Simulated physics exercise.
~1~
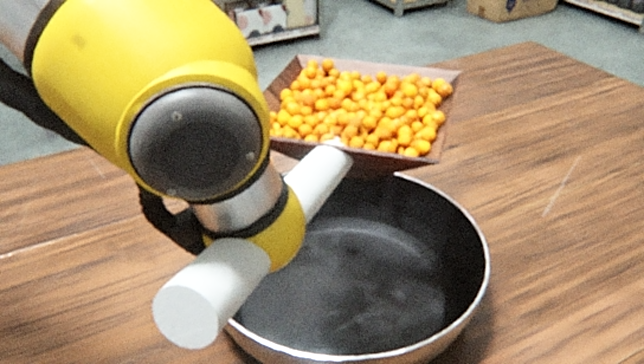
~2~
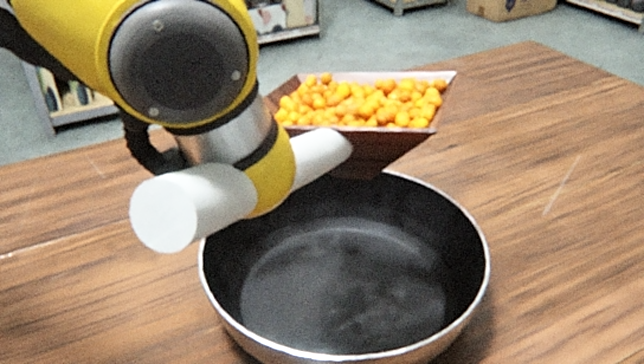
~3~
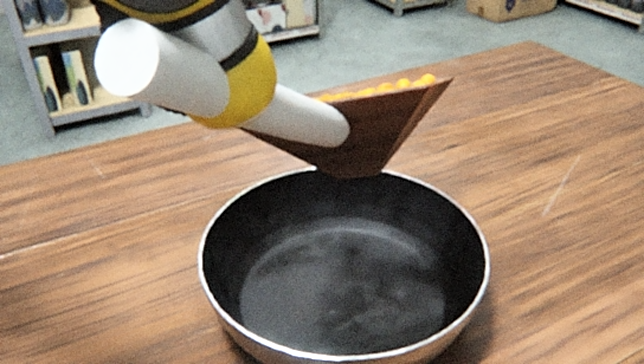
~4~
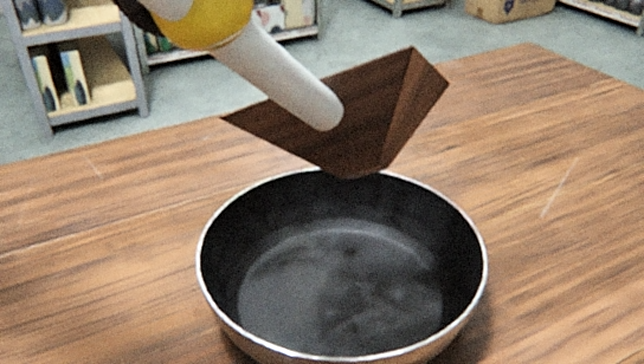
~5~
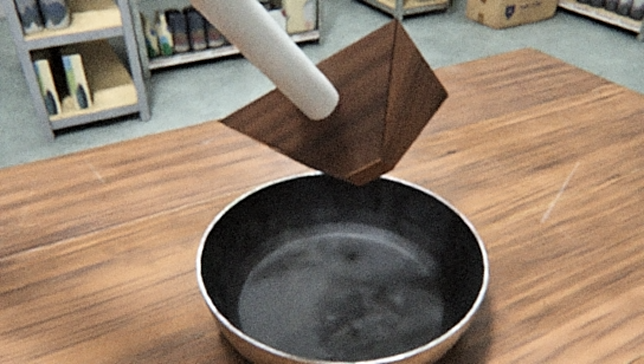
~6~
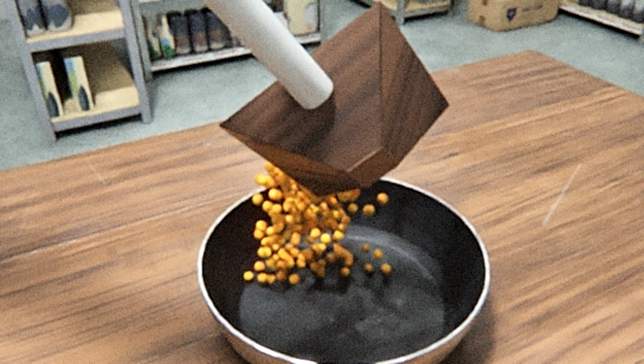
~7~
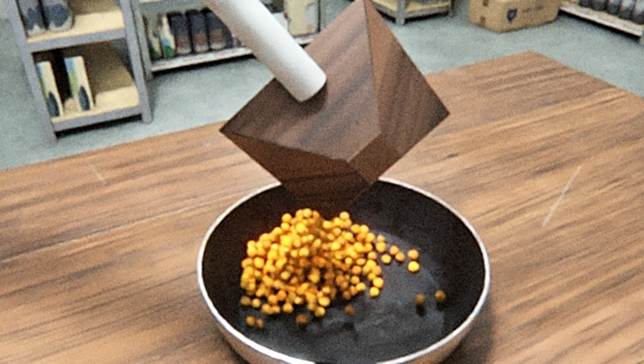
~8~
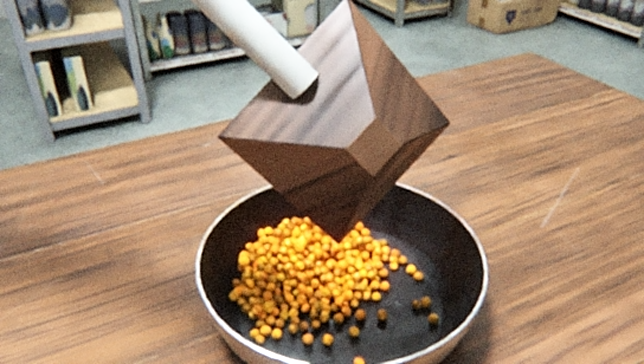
A robot arm tips a brown scoop, pouring orange-yellow corn kernels into a heap in a dark pan.
